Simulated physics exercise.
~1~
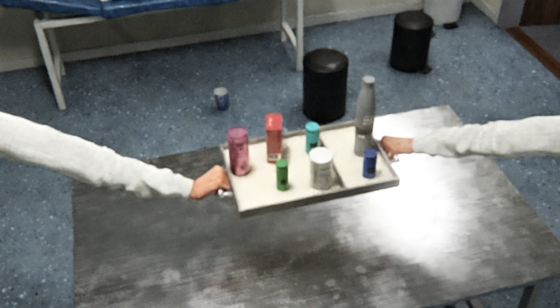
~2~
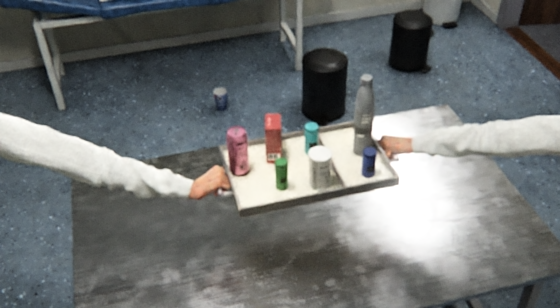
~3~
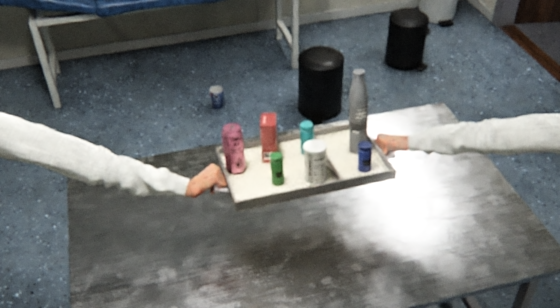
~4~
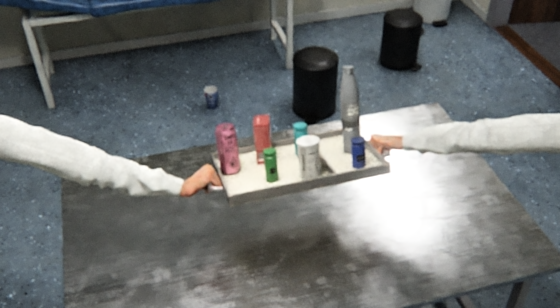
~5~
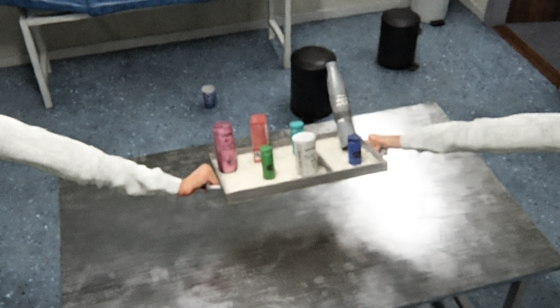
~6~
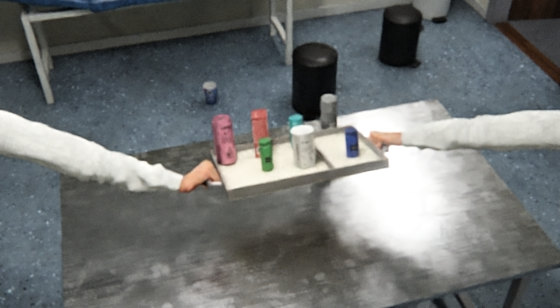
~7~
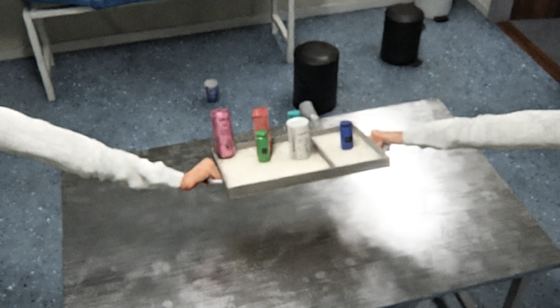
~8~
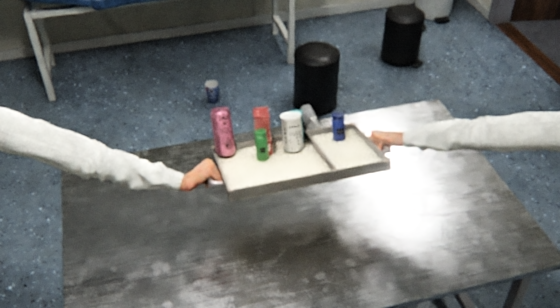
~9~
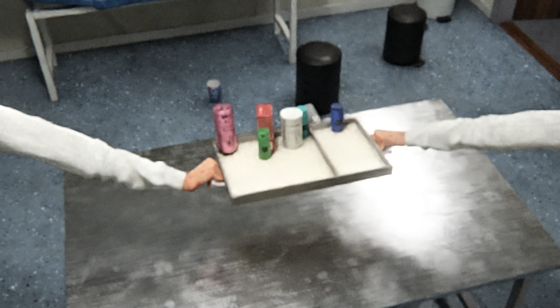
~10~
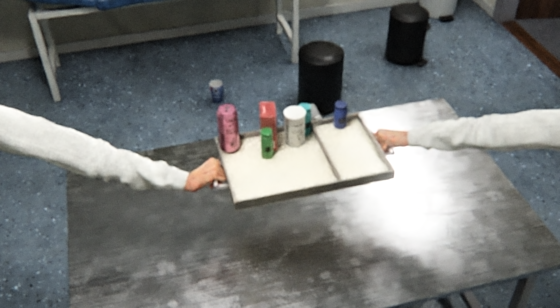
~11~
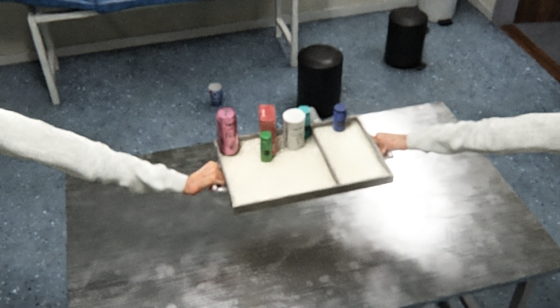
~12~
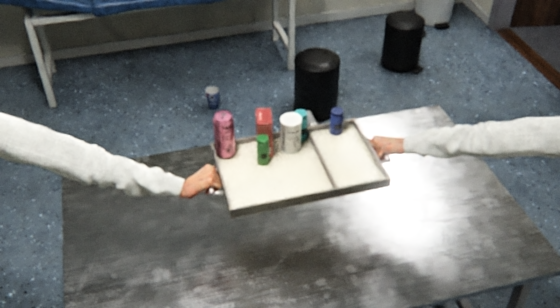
Two hands tilt a tray, the grey bottle topples off, and other containers slide back.
